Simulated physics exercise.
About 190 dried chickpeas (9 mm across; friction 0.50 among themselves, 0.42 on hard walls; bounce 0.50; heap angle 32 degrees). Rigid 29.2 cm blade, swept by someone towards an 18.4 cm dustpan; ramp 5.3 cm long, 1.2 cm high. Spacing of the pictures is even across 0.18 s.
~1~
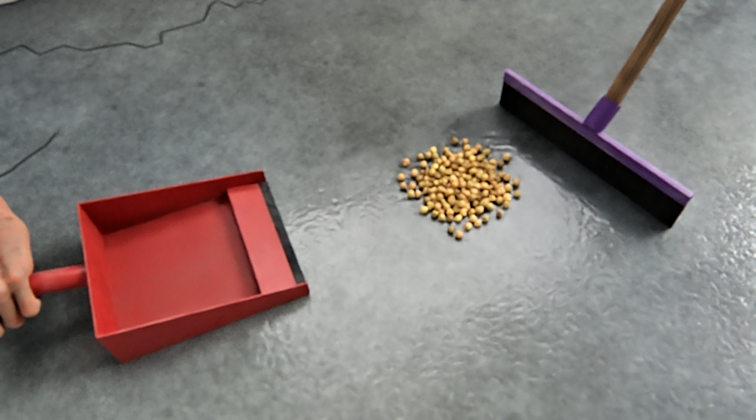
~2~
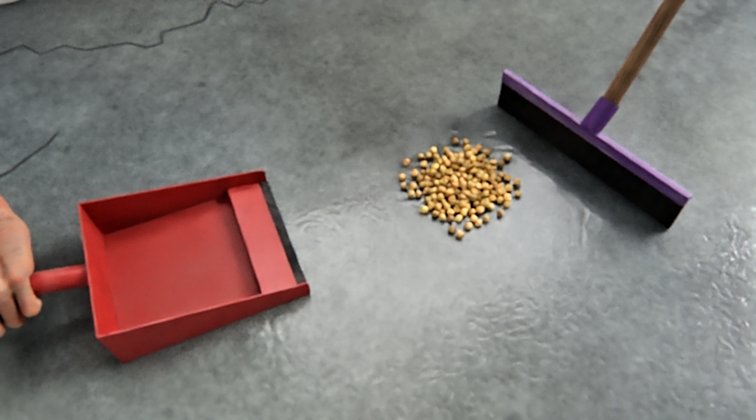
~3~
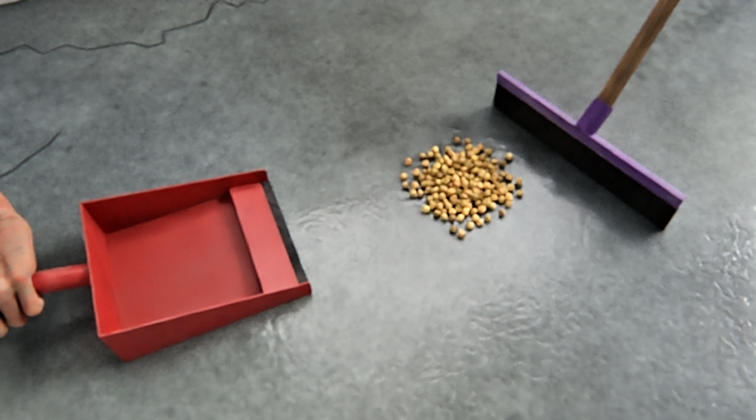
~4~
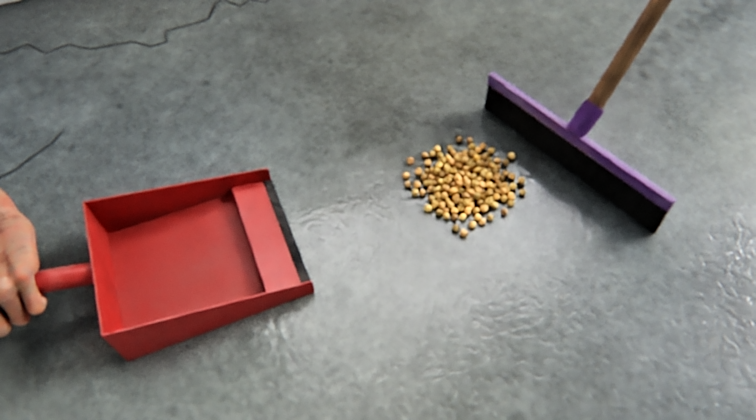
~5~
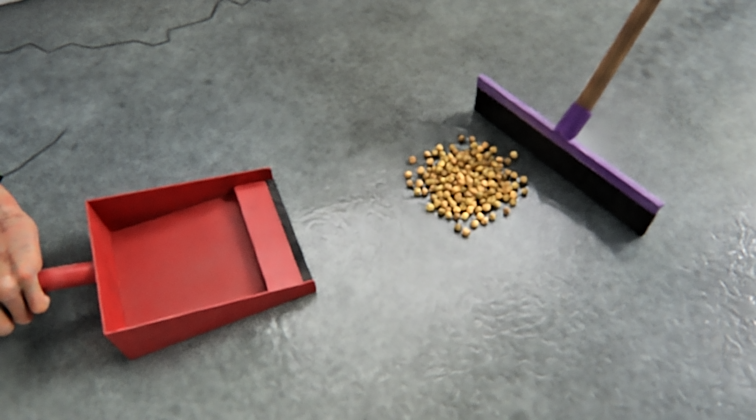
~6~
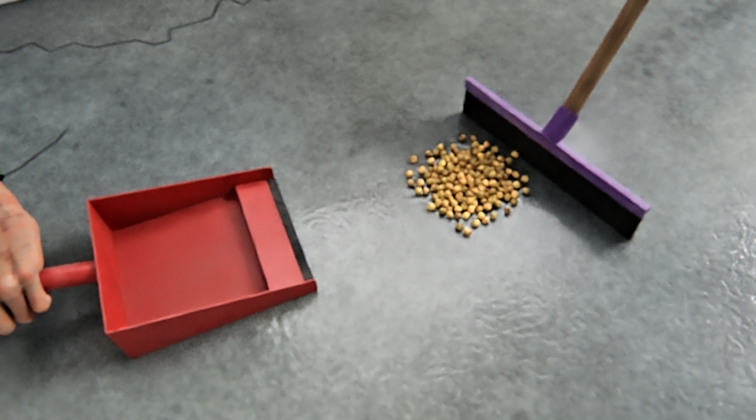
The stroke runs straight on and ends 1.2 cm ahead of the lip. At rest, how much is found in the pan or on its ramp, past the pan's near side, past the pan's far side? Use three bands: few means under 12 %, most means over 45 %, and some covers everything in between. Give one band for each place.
Pan: Few, near side: Some, far side: Few.
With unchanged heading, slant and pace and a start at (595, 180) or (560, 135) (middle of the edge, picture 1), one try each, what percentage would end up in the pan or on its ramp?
First try about 20 per cent, second about 5 per cent.
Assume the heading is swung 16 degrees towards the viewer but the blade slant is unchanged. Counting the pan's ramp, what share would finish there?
Roughly 20 percent.
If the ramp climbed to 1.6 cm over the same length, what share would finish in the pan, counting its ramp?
Close to 5 per cent then.
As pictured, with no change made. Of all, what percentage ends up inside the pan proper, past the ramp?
It comes to some 0 per cent.
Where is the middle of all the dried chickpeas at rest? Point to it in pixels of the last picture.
Approximately (320, 242) in the last picture.
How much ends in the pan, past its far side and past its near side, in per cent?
The pan ends at 5 per cent, the near side at 25 per cent and the far side at 0 per cent.
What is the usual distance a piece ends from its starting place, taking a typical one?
Median: Approx. 22 cm.
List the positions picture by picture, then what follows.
Blade from (686, 200) to (507, 77), moved 0.0 cm, 0 of the pieces shifted so far; middle of the pieces at (458, 182); pan at (186, 269), in the first frame.
Blade from (684, 201) to (506, 78), moved 0.4 cm, 0 of the pieces shifted so far; middle of the pieces at (458, 182), in the second frame.
Blade from (678, 203) to (501, 79), moved 1.4 cm, 0 of the pieces shifted so far; middle of the pieces at (460, 182), in the third frame.
Blade from (668, 205) to (492, 81), moved 3.1 cm, 0 of the pieces shifted so far; middle of the pieces at (462, 181), in the fourth frame.
Blade from (656, 209) to (481, 83), moved 5.1 cm, 0 of the pieces shifted so far; middle of the pieces at (465, 180), in the fifth frame.
Blade from (642, 212) to (469, 85), moved 7.0 cm, 0 of the pieces shifted so far; middle of the pieces at (466, 179); pan at (194, 265), in the sixth frame.
Then, 0.25 s after the last picture, middle of the blade 20 cm from the lip; 0 % over the lip, far side 0 %, near side 10 %.
Then, 0.42 s after the last picture, middle of the blade 11 cm from the lip; 0 % over the lip, far side 0 %, near side 20 %.
Then, 0.71 s after the last picture, middle of the blade 6 cm from the lip; 5 % over the lip, far side 0 %, near side 25 %.
In the end, pan 5 %, near side 25 %, far side 0 %, in front of the lip or behind the blade 70 %.
